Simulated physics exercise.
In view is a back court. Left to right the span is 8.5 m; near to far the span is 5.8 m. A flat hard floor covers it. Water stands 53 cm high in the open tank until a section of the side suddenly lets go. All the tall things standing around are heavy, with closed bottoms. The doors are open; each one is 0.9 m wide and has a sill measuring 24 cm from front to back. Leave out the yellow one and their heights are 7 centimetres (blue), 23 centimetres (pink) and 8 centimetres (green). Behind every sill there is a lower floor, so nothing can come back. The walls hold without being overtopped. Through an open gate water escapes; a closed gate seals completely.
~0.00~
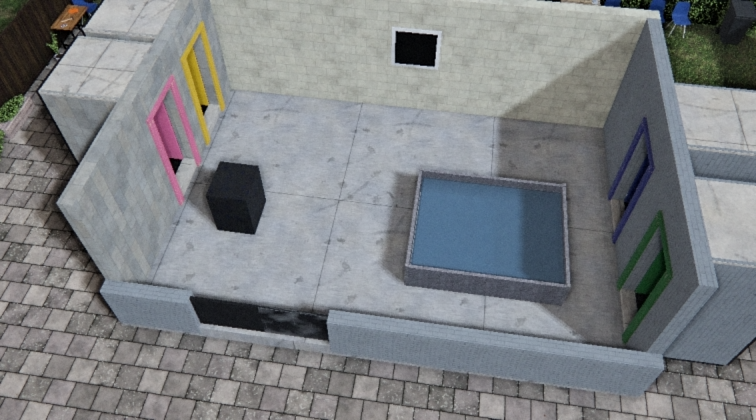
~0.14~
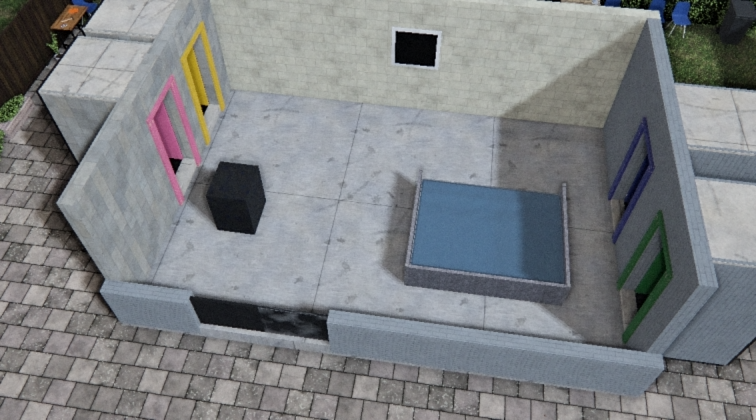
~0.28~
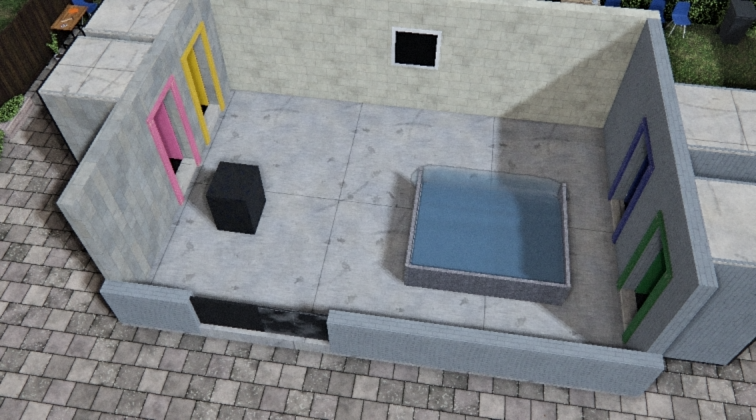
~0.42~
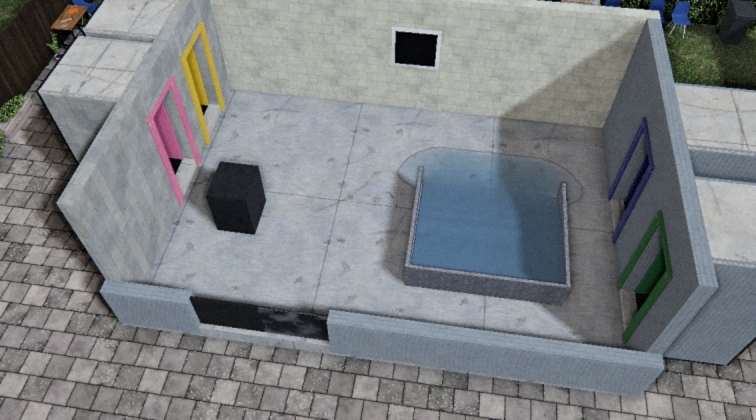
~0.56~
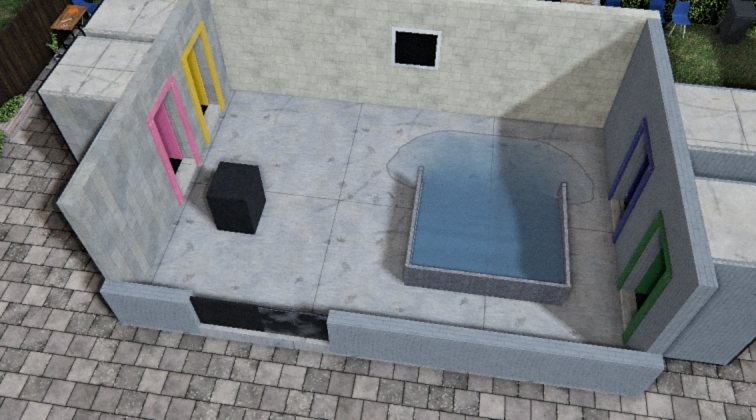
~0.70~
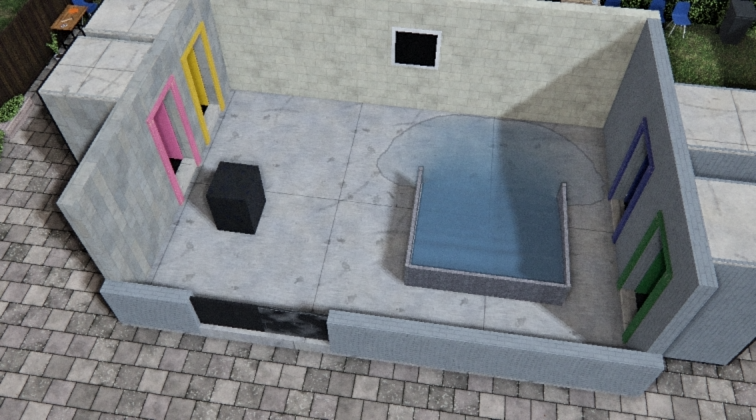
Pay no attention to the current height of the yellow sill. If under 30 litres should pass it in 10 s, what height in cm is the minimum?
The minimum is around 12 cm.
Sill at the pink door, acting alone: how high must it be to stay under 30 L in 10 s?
For pink, a step near 7.0 cm.
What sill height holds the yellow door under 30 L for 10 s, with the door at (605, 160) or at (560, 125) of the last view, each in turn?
You'd want roughly 22 cm there first, then roughly 24 cm.
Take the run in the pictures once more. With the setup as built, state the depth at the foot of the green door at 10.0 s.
Roughly 7.5 cm deep.
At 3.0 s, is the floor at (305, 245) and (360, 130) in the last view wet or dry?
Note: Point one not yet reached; point two reached.
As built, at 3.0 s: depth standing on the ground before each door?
Lab note, depth in cm: Blue 7; pink 0; yellow 0; green 0.
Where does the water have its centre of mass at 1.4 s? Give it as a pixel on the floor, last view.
Centre of the water: Approx. (491, 202) px.
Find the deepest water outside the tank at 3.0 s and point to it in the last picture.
At about (594, 128).
After 1.4 s water covers 25 % of the floor, deepest (38 cm) near (487, 117); it has not reached the yellow door.
After 3.0 s water covers 35 % of the floor, deepest (36 cm) near (594, 128); it has not reached the yellow door.
After 10.0 s water covers 95 % of the floor, deepest (13 cm) near (316, 331); 9 cm at the yellow door, 0 litres in over its 20 cm sill.
At the yellow door as built, the water arrived by 3.4 s and peaked near 19 cm at 4.2 s.
Run again over the same 10 s with other heights there, 49 litres in over 10.5 cm, 12 litres over 14.5 cm. The limit of 30 litres is kept from about 12 cm up.
